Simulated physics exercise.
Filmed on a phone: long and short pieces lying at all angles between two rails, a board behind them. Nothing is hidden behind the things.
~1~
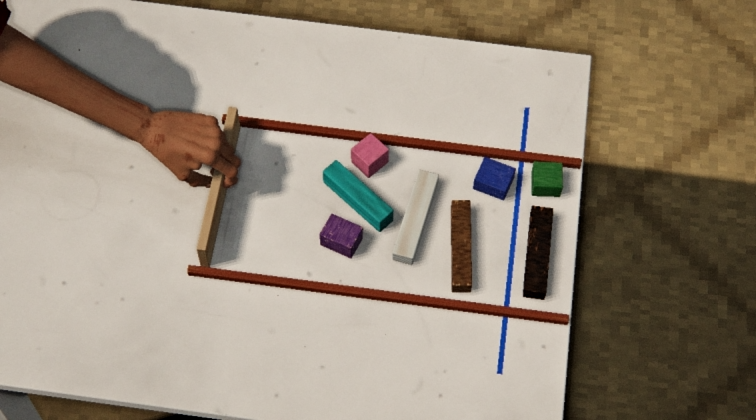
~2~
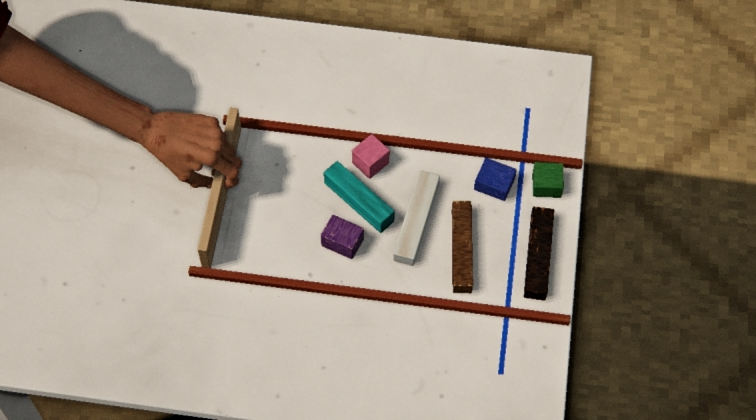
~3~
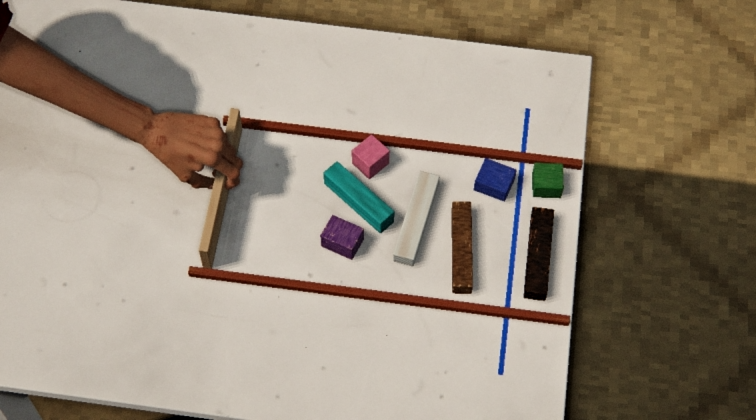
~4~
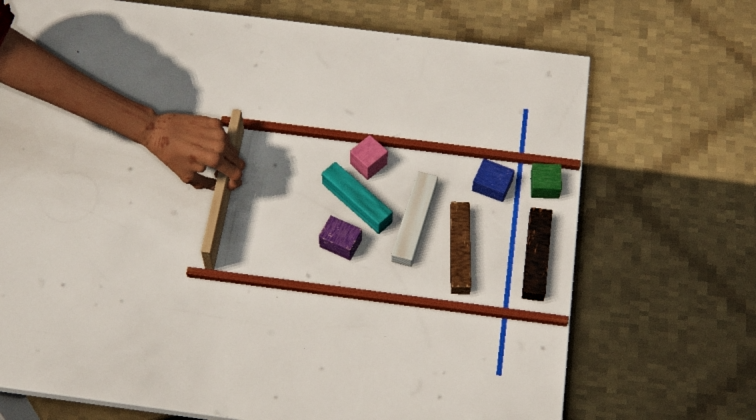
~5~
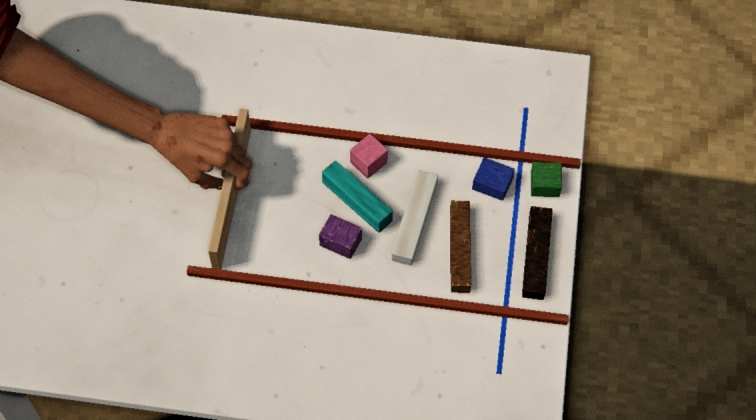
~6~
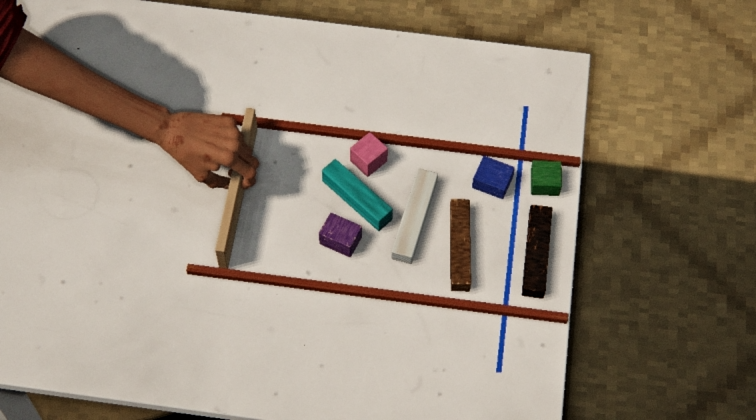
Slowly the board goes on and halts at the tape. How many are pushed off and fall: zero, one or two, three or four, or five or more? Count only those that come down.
The number that fall off is three or four.
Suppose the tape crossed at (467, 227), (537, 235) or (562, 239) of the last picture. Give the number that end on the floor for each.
The counts: 1, 5 and 7.
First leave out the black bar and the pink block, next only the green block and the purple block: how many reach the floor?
Fallen: 2, and 1 in the other try.
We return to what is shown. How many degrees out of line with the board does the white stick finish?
Roughly 30° out of line.
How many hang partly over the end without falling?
Overhanging: 2.
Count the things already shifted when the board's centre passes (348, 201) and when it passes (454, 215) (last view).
First 4, then 8.
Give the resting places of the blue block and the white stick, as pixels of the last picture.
About (576, 177), and the other about (567, 224).
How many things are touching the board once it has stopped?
That makes 3.
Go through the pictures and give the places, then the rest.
Green block (547, 179); black bar (538, 252); blue block (494, 179); board (219, 186); tape (514, 234), in the first frame.
Black bar (539, 253); white stick (417, 218), in the second frame.
Blue block (495, 180); turquoise stick (359, 197), in the third frame.
Green block (546, 181); purple block (341, 238), in the fourth frame.
Black bar (537, 252); pink block (369, 156), in the fifth frame.
Green block (546, 178); black bar (537, 251); blue block (493, 178); board (237, 187); tape (513, 232), in the sixth frame.
A little later, none off yet; green block at rest near (546, 178); black bar at rest near (537, 251); blue block at rest near (493, 178).
Next, none off yet; green block at rest near (546, 178); black bar shifted a little near (549, 251); blue block moving near (501, 174).
When it is over, the number that fall off is three or four; down, brown bar, black bar and green block.
